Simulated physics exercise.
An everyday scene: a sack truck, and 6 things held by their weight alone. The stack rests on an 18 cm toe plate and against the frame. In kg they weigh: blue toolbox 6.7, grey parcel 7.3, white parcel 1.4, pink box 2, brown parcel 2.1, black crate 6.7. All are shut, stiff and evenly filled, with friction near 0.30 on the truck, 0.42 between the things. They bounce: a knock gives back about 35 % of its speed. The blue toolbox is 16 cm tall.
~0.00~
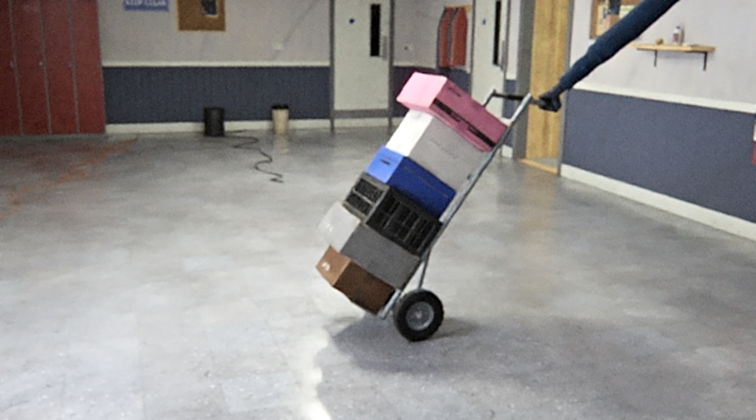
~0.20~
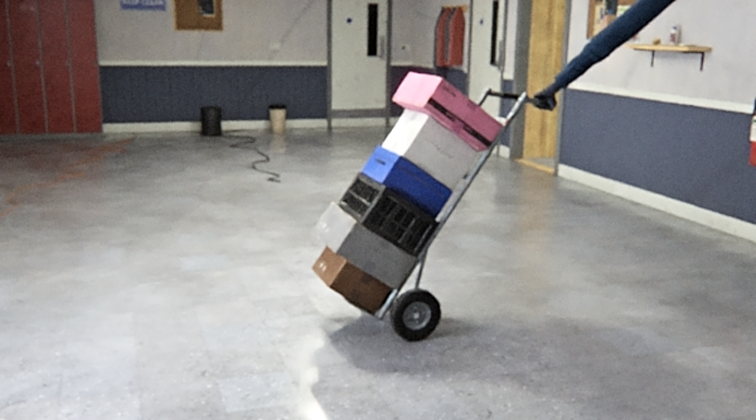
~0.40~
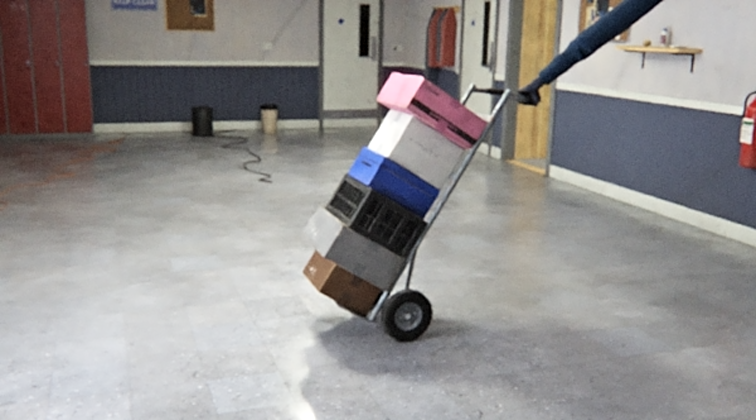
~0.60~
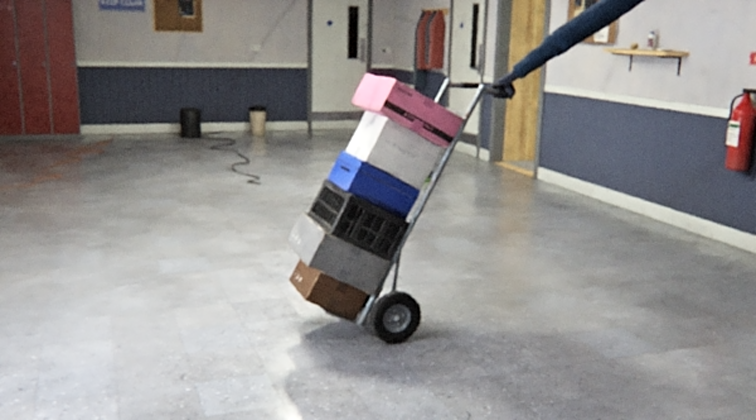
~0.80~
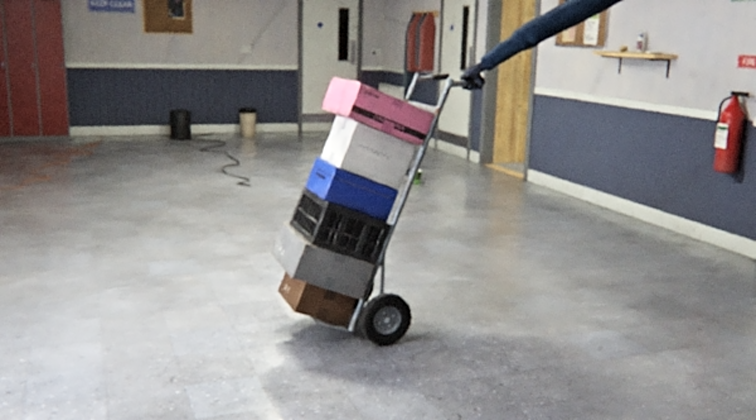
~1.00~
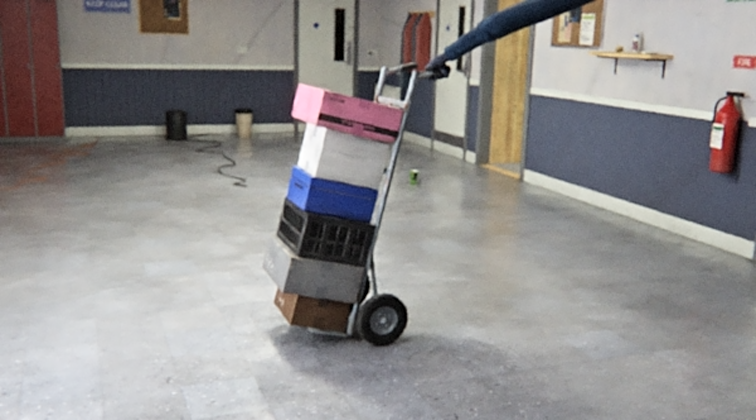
A dark-sleeved arm tilting a sack truck stacked with six closed boxes and crates from a steep backward lean to nearly upright.
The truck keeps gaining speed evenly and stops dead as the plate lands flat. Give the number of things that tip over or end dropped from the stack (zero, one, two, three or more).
Tipped or gone: Three or more.
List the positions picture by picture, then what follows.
In the first picture, truck 35° back; blue toolbox (410, 182); grey parcel (366, 244).
In the second picture, truck 34° back; brown parcel (351, 277); black crate (387, 213).
In the third picture, truck 32° back; white parcel (415, 149); pink box (431, 111).
In the fourth picture, truck 28° back; brown parcel (328, 286); black crate (357, 219).
In the fifth picture, truck 22° back; white parcel (368, 152); pink box (376, 111).
In the sixth picture, truck 13° back; blue toolbox (332, 194); grey parcel (311, 268).
Around 1.90 s, truck upright; white parcel and pink box now dropped from the stack; blue toolbox tipped 36° against what carries it near (226, 225); grey parcel tipped 35° against what carries it near (271, 286).
Around 2.40 s, truck upright; blue toolbox and black crate now dropped from the stack; grey parcel on its side near (217, 303); brown parcel on its side.
Finally (3.6 s), dropped from the stack, blue toolbox, grey parcel, white parcel, pink box and black crate; on their side or leaning hard on the truck, brown parcel. Final places as that camera would see them, blue toolbox near (10, 348), grey parcel near (187, 310).
